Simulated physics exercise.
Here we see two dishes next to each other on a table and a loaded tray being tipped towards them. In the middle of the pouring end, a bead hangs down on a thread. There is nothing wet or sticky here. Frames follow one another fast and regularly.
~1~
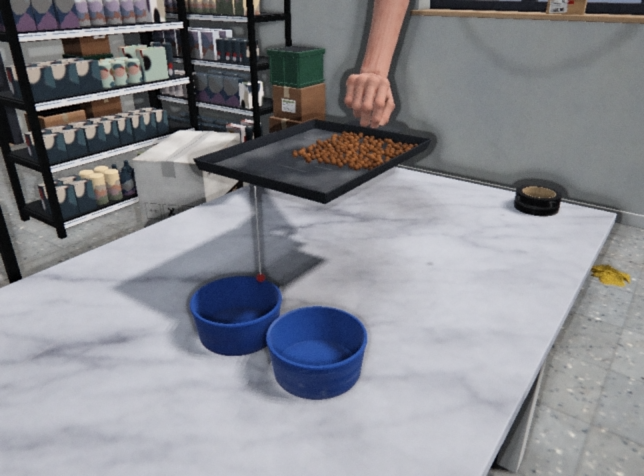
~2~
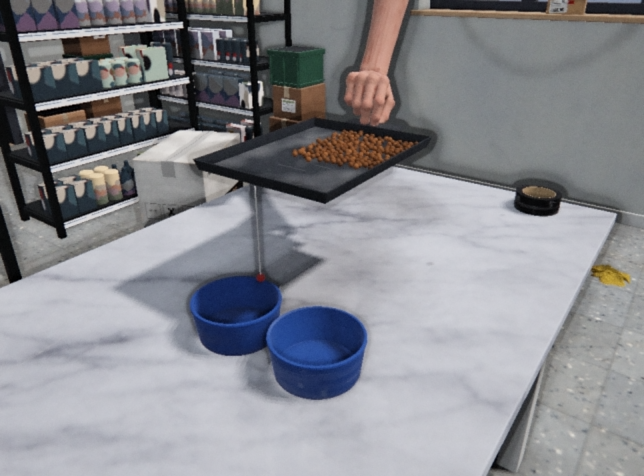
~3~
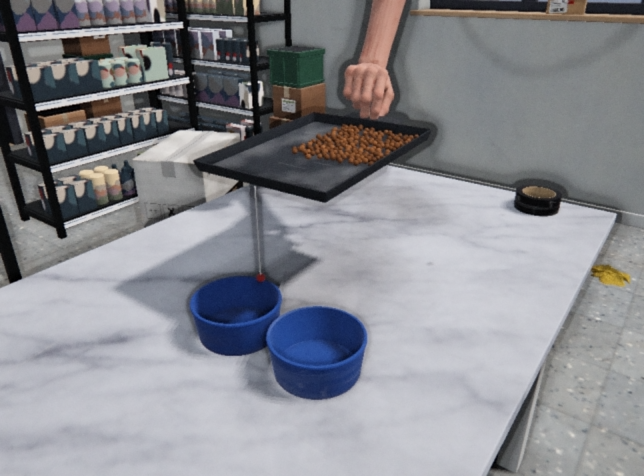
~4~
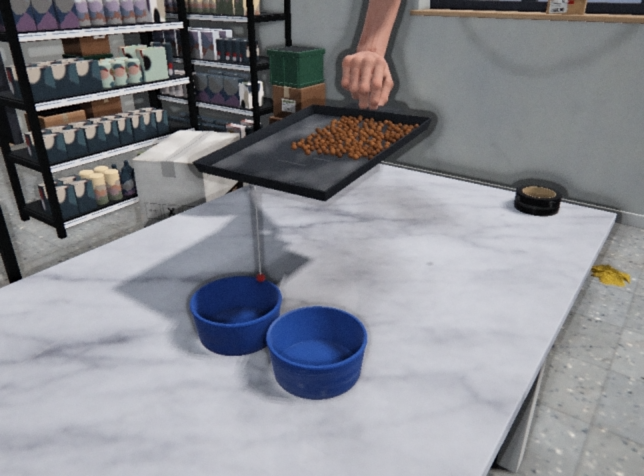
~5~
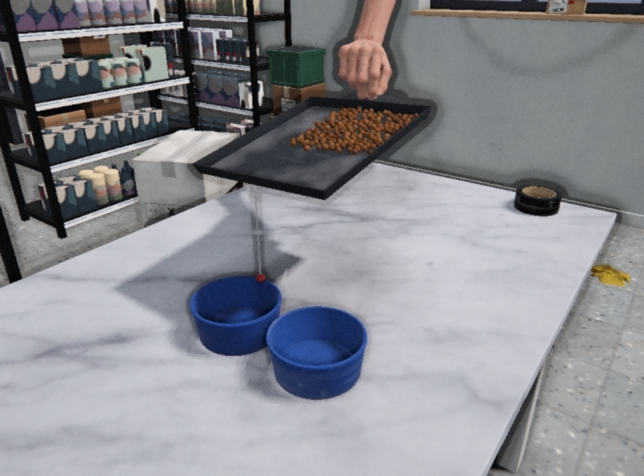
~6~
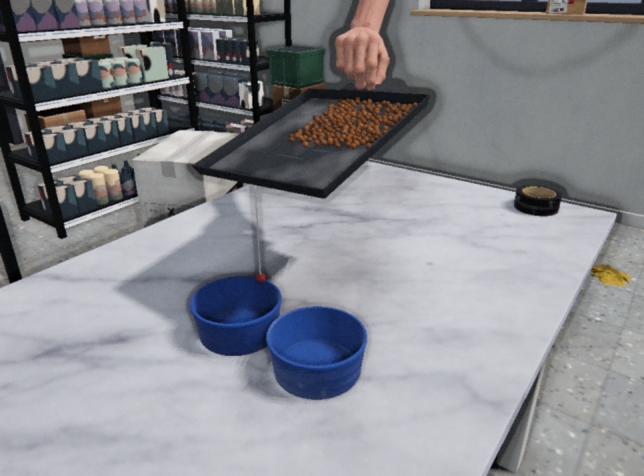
In this clip, a hand holds the far side of a dark tray of brown cereal balls above two blue dishes on a marble-patterned table, then gradually raises that side, tilting the tray slightly while the balls barely shift.
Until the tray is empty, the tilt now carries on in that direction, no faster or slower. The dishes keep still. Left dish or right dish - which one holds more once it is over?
The left one holds more.
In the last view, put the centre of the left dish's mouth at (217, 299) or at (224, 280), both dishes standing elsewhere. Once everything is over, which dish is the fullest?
Try 1: The left-side dish; try 2: The left-side dish.
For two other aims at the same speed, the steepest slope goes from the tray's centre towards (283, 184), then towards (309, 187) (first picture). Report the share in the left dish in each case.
First case: 20 %; second case: 0 %.
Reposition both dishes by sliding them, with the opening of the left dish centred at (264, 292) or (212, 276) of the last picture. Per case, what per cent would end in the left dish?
Roughly 20% the first time and 70% the second time.
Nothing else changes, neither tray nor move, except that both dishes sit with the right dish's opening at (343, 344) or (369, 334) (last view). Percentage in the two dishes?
Roughly 20 %, then roughly 10 %.
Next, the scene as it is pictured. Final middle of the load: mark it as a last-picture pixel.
I'd put the middle somewhere around (198, 315).
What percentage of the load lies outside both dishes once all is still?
That works out to something like 60 per cent.
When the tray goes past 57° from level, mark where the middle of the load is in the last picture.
I'd put it at about (224, 179).
Just after the last frame, tray tipped steeply; roughly two thirds on the tray; about a tenth in the left dish; about a tenth outside both; about a tenth in the air.
A moment on, tray tipped right over; roughly a quarter on the tray; roughly a quarter in the left dish; roughly a third outside both; roughly a quarter in the air.
Further on, tray tipped past a quarter turn; roughly a third in the left dish; roughly two thirds outside both.
When it is over, tray tipped past a quarter turn; not one in the right dish; roughly a third in the left dish; roughly two thirds outside both.
